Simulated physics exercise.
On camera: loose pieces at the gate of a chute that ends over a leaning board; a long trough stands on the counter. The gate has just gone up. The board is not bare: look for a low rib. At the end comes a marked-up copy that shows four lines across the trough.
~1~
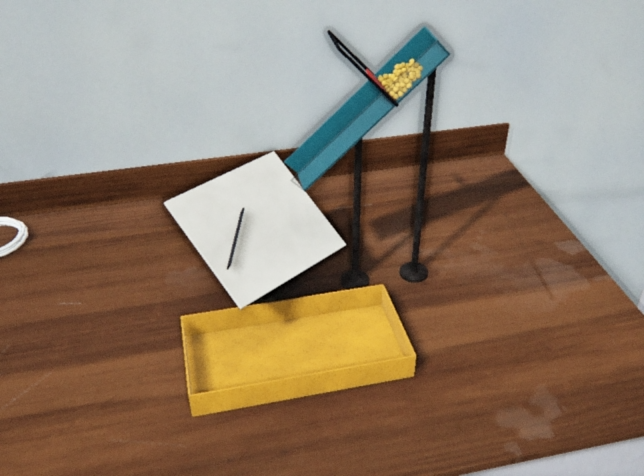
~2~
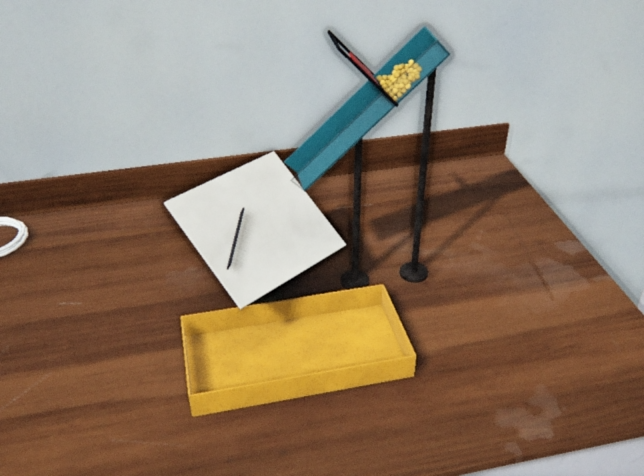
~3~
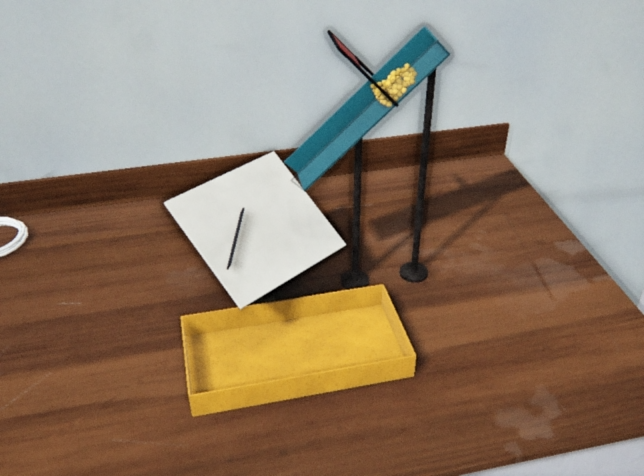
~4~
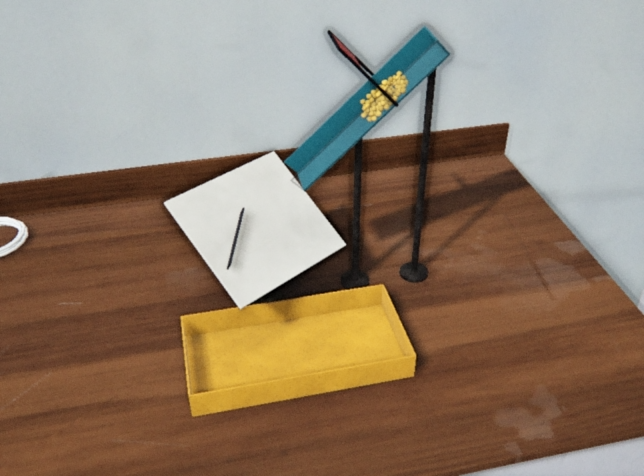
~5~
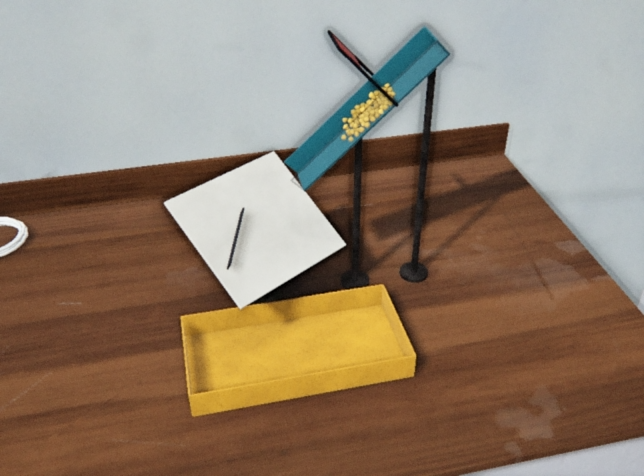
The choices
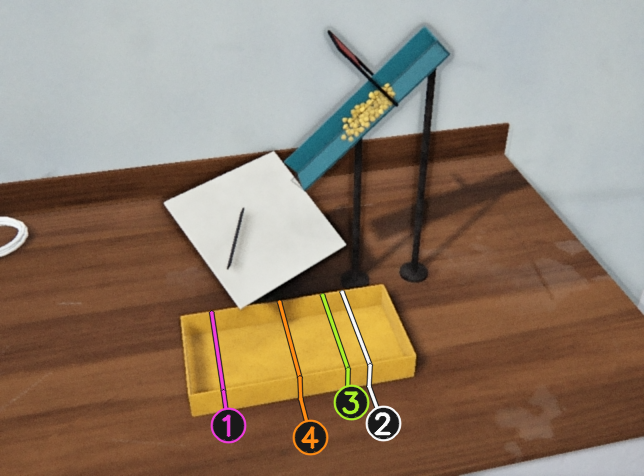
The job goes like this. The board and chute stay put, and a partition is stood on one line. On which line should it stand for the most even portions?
4.
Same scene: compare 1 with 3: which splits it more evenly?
3.
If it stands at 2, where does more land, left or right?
The left side.
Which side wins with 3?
The left side.
On the marked copy, line 1 crosses the front rim at (223, 390); line 2 crosses the front rim at (369, 364); line 3 crosses the front rim at (347, 368); line 4 crosses the front rim at (299, 376).
For line 1, of what is caught, a stray few on the left of the divider, nearly all on the right.
For line 2, of what is caught, nearly all on the left of the divider, a stray few on the right.
For line 3, of what is caught, most on the left of the divider, a small part on the right.
For line 4, of what is caught, about half on the left of the divider, about half on the right.
